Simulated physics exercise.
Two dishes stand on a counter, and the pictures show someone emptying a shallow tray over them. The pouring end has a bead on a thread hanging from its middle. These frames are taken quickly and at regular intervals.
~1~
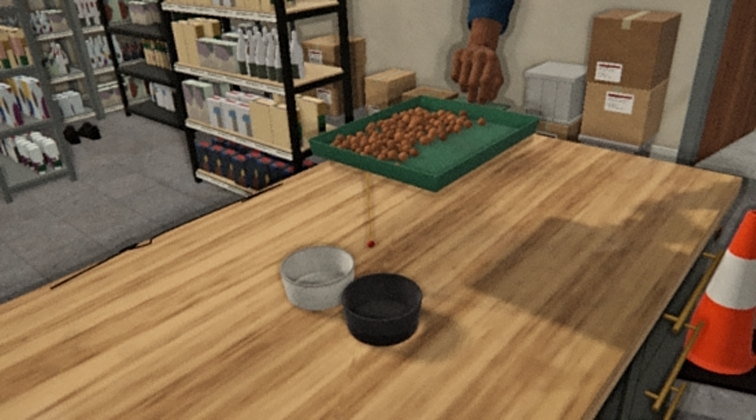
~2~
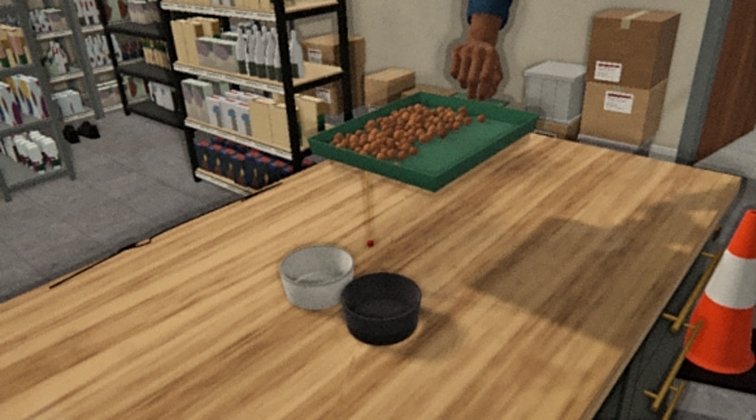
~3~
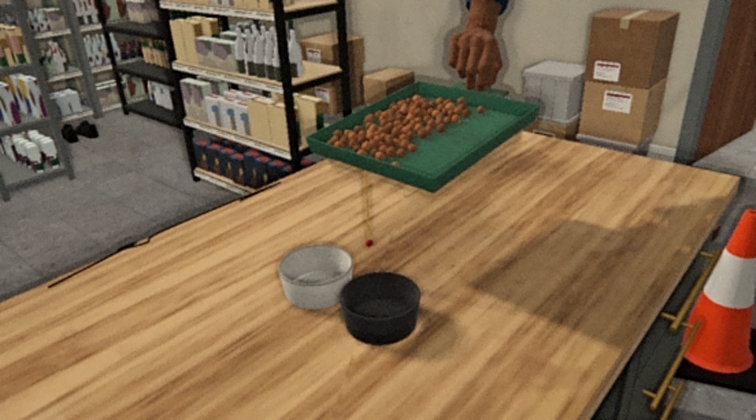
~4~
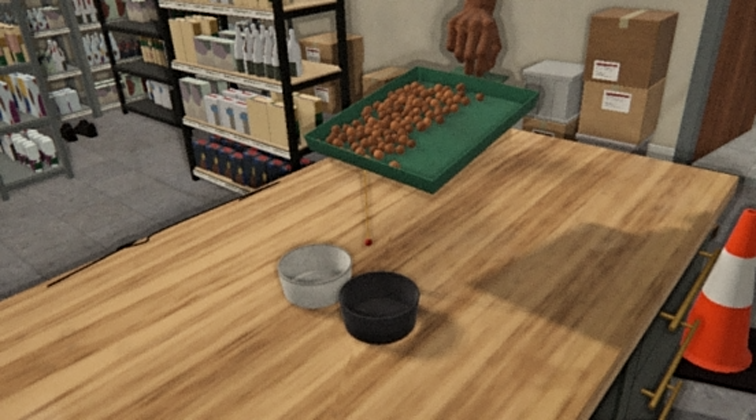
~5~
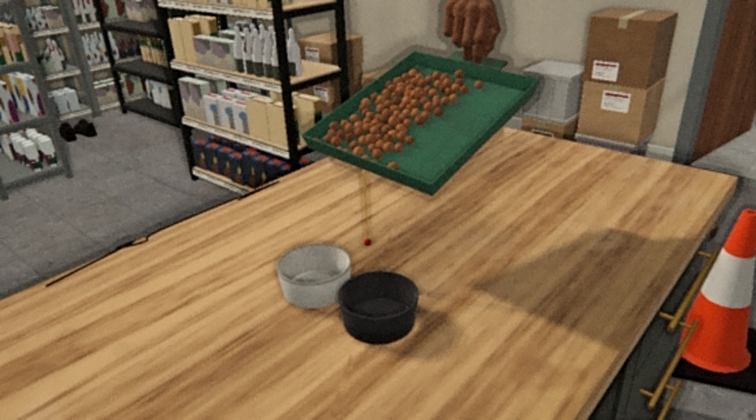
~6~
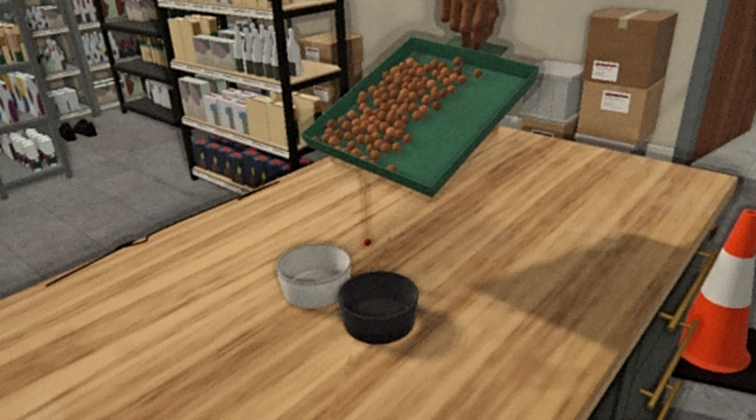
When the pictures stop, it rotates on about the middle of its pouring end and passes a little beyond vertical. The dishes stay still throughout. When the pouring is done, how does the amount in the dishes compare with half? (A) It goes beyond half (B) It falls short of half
(A) It goes beyond half.
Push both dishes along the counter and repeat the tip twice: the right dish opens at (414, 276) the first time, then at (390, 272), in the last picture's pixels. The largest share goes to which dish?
Right side first, Right side second.
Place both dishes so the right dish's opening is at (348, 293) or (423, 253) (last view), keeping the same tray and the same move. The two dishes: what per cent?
50, then 0 %.
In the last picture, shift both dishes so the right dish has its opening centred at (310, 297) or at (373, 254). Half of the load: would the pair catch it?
In order, they'd catch a minor share, and next a minor share.
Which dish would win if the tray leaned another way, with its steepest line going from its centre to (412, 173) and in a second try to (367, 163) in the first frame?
Case one goes to the right-side dish, case two to the left-side dish.
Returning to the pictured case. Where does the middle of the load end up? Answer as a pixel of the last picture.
Close to (361, 307), more or less.
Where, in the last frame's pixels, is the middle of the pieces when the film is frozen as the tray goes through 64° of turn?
I'd mark the middle close to (377, 141).
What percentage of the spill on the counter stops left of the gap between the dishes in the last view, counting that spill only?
Reading: Around 40 %.
Soon, tray tipped steeply; nearly all on the tray; a stray few in the air.
A while on, tray tipped past a quarter turn; nearly all on the tray; a stray few in the right dish; a stray few outside both.
Towards the end, tray tipped past a quarter turn; about a third in the right dish; about a quarter in the left dish; about a third outside both; a stray few in the air.
Finally, tray tipped past a quarter turn; about a third in the right dish; about a quarter in the left dish; about a third outside both; a stray few in the air.
